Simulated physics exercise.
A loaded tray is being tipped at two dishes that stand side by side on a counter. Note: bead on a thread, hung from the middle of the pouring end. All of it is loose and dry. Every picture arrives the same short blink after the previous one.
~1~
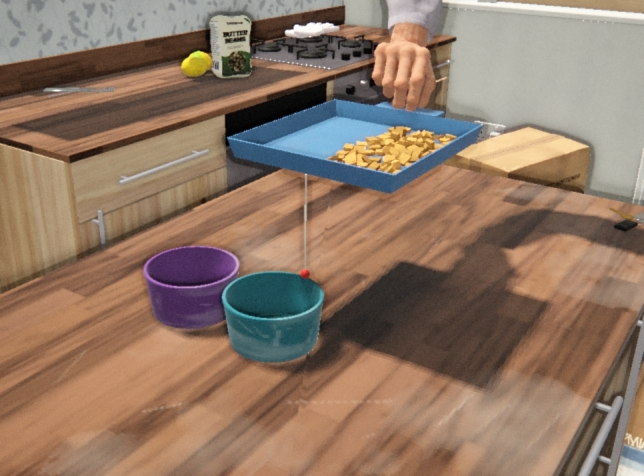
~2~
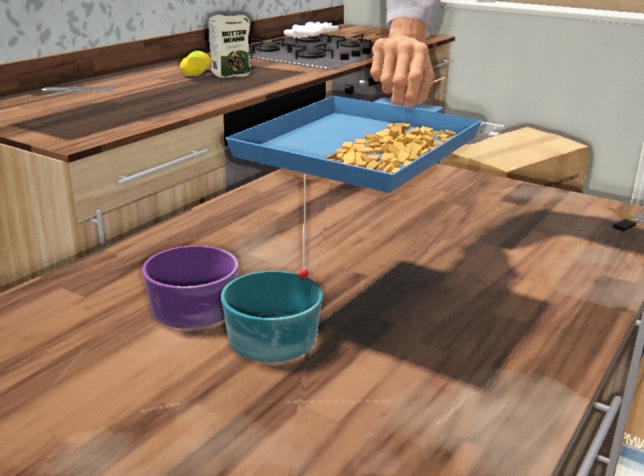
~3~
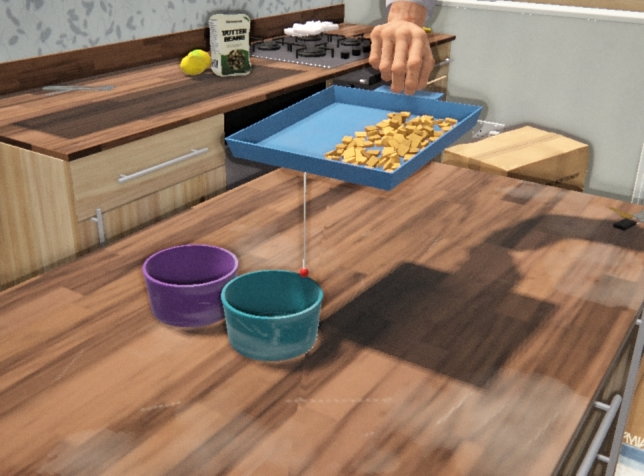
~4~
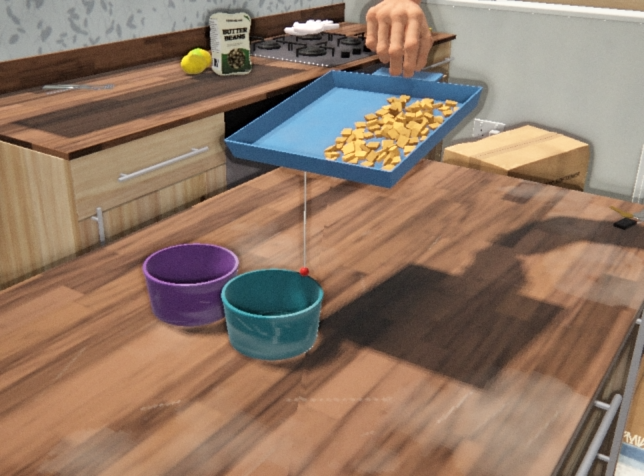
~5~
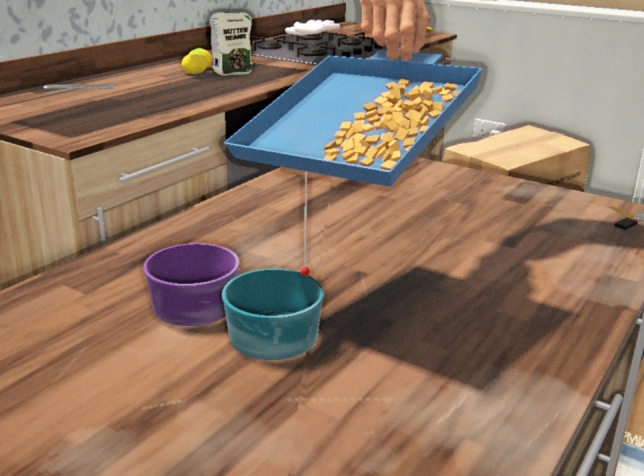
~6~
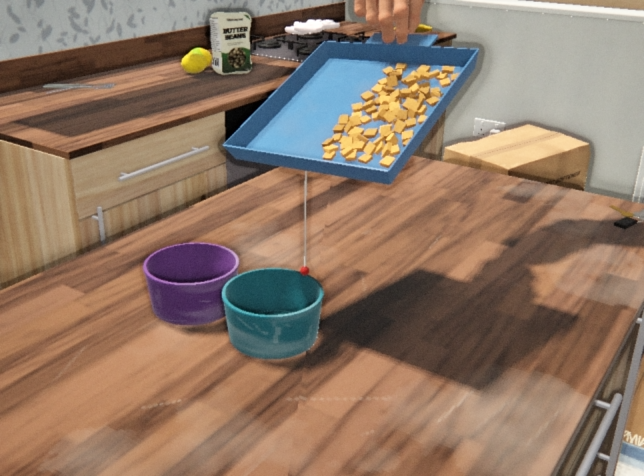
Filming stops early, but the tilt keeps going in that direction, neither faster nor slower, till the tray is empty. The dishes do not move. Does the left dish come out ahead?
Dish on the right.
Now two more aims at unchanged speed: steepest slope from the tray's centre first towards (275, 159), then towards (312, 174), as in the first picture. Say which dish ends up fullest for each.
The first tilt favours the dish to the left, the second the dish to the right.
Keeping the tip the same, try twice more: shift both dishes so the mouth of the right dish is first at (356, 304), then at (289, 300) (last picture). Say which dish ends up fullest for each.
In turn: The dish on the left; the right-hand dish.
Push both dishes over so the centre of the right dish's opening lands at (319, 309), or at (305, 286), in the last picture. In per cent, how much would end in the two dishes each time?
First case 80 in a hundred, second case 40 in a hundred.
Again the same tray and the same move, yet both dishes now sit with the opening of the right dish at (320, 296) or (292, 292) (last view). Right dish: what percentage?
Around 20 and then 40 per cent.
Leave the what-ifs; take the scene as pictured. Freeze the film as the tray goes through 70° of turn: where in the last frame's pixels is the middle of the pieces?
Roughly at (315, 154).
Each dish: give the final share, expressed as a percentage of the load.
The left dish gets close to 10 per cent and the right dish close to 50 per cent.
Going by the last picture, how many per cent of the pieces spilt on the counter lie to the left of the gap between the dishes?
Left portion: Around 20 %.
Shortly afterwards, tray tipped steeply; all but a few on the tray; only a few in the air.
Next, tray tipped past a quarter turn; near half on the tray; a little in the right dish; only a few in the left dish; a little outside both; near a quarter in the air.
Some moments later, tray tipped past a quarter turn; near half in the right dish; a little in the left dish; near a third outside both.
In the end, tray tipped past a quarter turn; near half in the right dish; a little in the left dish; near a third outside both.
